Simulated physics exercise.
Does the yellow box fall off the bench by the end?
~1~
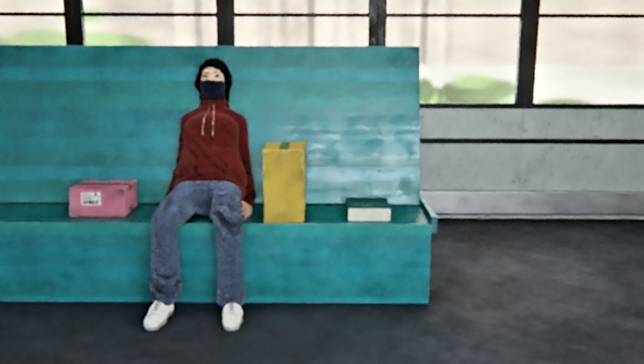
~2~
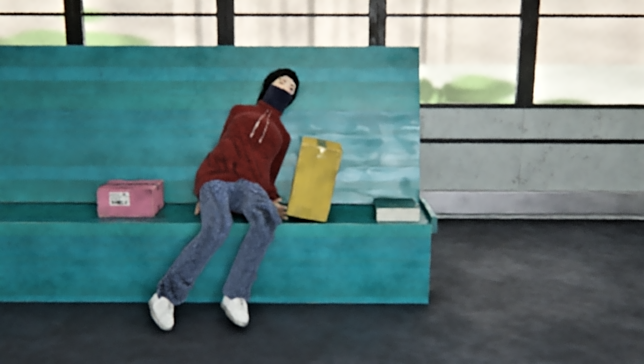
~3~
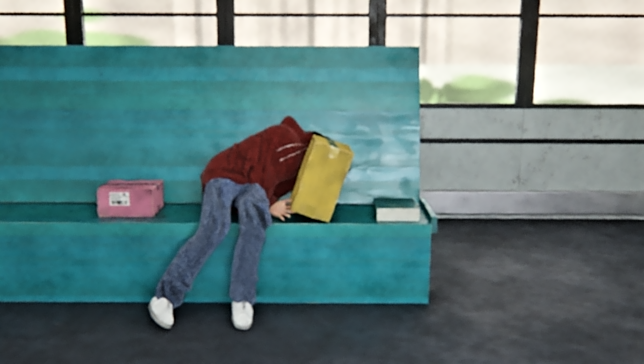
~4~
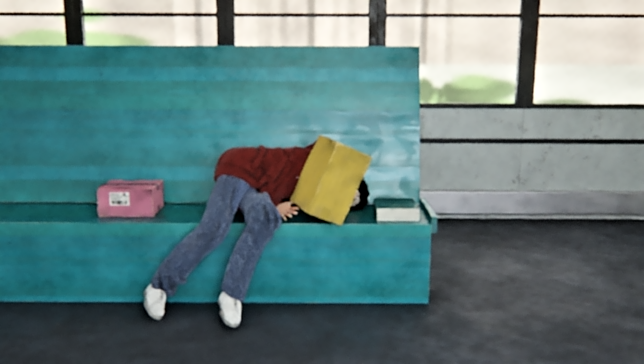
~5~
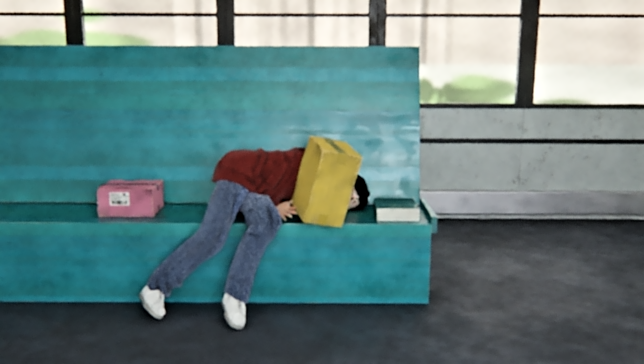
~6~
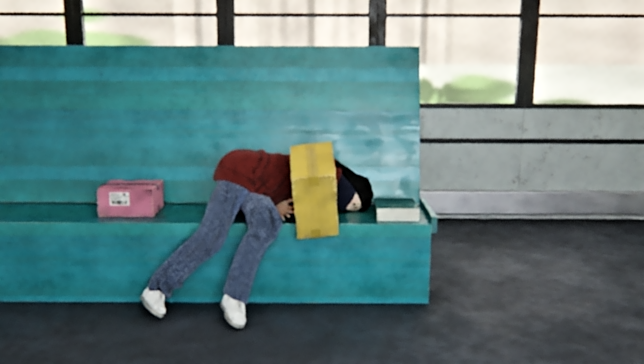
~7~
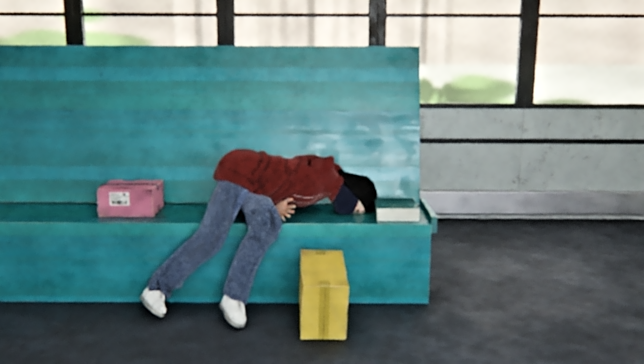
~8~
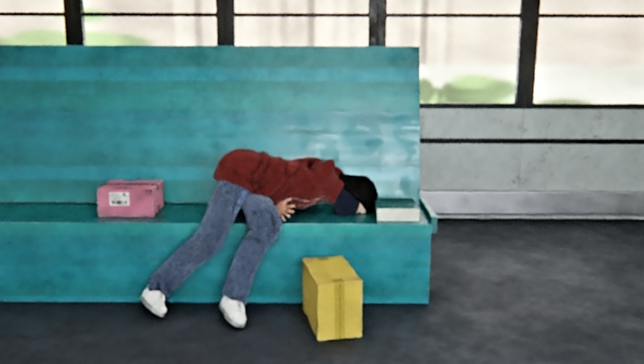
Yes, the yellow box leans over as the person slumps against it, then tumbles off the front of the bench and ends up on the floor.
